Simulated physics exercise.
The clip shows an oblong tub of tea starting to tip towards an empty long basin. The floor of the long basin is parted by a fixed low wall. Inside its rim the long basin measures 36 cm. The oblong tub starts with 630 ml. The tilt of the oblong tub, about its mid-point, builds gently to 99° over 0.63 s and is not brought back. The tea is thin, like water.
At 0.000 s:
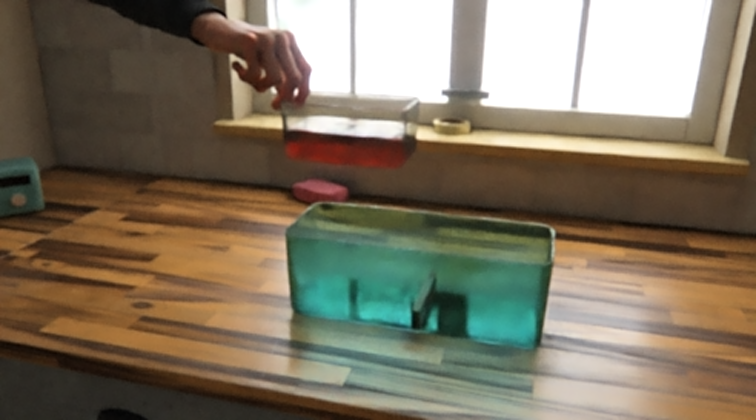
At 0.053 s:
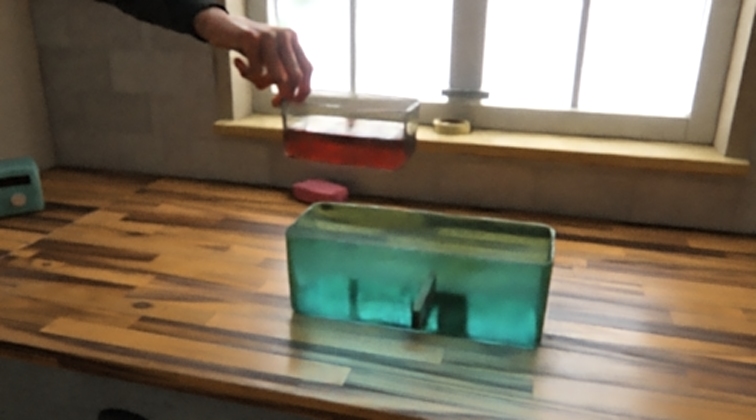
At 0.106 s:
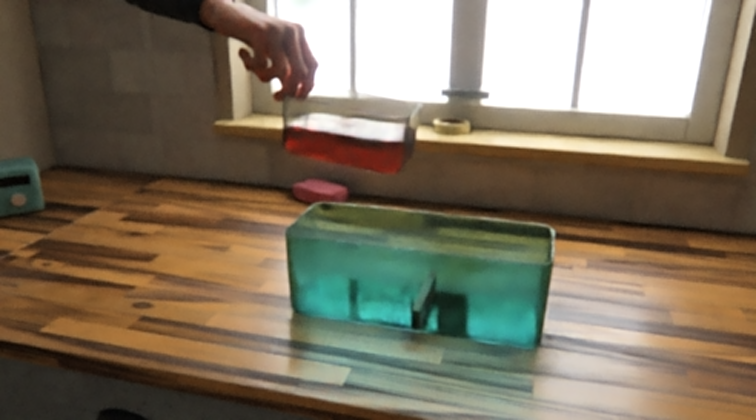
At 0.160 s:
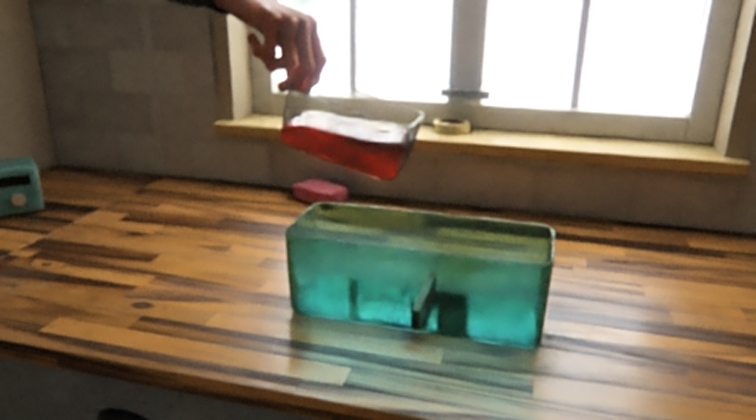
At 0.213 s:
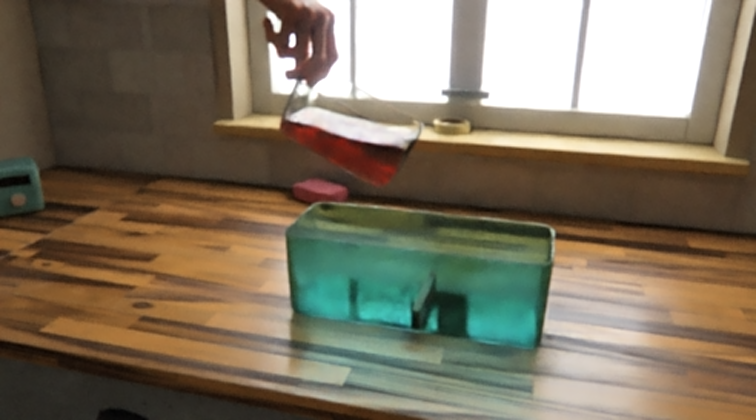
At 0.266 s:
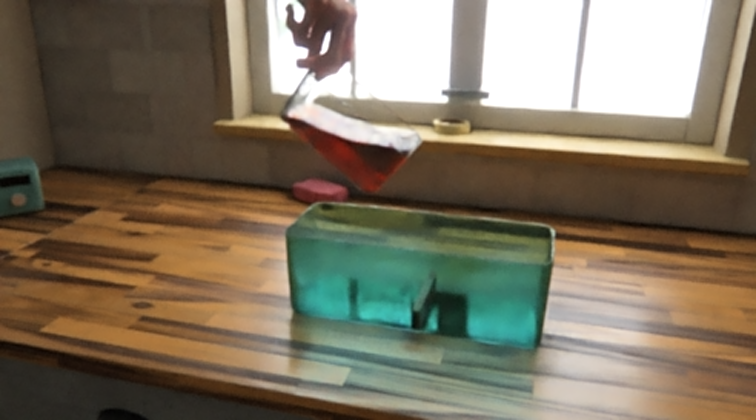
A hand tilting a clear oblong tub of red tea steadily down to the right above a long green glass basin.
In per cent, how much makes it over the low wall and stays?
The far part has some 56 per cent.
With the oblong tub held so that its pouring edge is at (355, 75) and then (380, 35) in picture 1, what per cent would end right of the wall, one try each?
In turn about 25 and 40 per cent.
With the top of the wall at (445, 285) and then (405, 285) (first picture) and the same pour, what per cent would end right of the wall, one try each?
First 30, then 75 per cent.
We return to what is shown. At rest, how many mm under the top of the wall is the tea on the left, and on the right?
Left about 18 mm, right about 12 mm.
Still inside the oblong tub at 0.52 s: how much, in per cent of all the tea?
Near 22 in a hundred.
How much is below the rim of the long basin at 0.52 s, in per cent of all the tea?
Some 38 per cent.
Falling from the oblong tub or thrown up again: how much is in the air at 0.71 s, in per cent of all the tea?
Some 5 per cent.
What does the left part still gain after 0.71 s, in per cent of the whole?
Some 14 per cent.
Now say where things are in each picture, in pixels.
In the first frame, tilt 0°; pouring edge (413, 105); surface from (298, 123) to (411, 130); the long basin's rim runs from (300, 218) to (553, 246); the wall's top is at (425, 290).
In the second frame, tilt 2°; pouring edge (413, 107); surface from (298, 122) to (411, 131).
In the third frame, tilt 7°; pouring edge (415, 113); surface from (298, 120) to (411, 133).
In the fourth frame, tilt 15°; pouring edge (417, 122); surface from (296, 118) to (412, 135).
In the fifth frame, tilt 25°; pouring edge (417, 135); surface from (295, 113) to (412, 138).
In the sixth frame, tilt 38°; pouring edge (414, 148); surface from (296, 107) to (416, 142).
After 0.52 s the tilt is 92° and 21 per cent is still to pour, 1 is left of the wall and 37 right of it.
After 0.71 s the tilt is 99° and 7 per cent is still to pour, 28 is left of the wall and 59 right of it.
After 0.91 s the tilt is 99° and 2 per cent is still to pour, 37 is left of the wall and 56 right of it.
After 1.13 s the tilt is 99° and 0 per cent is still to pour, 41 is left of the wall and 56 right of it.
In the end 42 per cent lies left of the wall, 56 right of it and 2 outside.
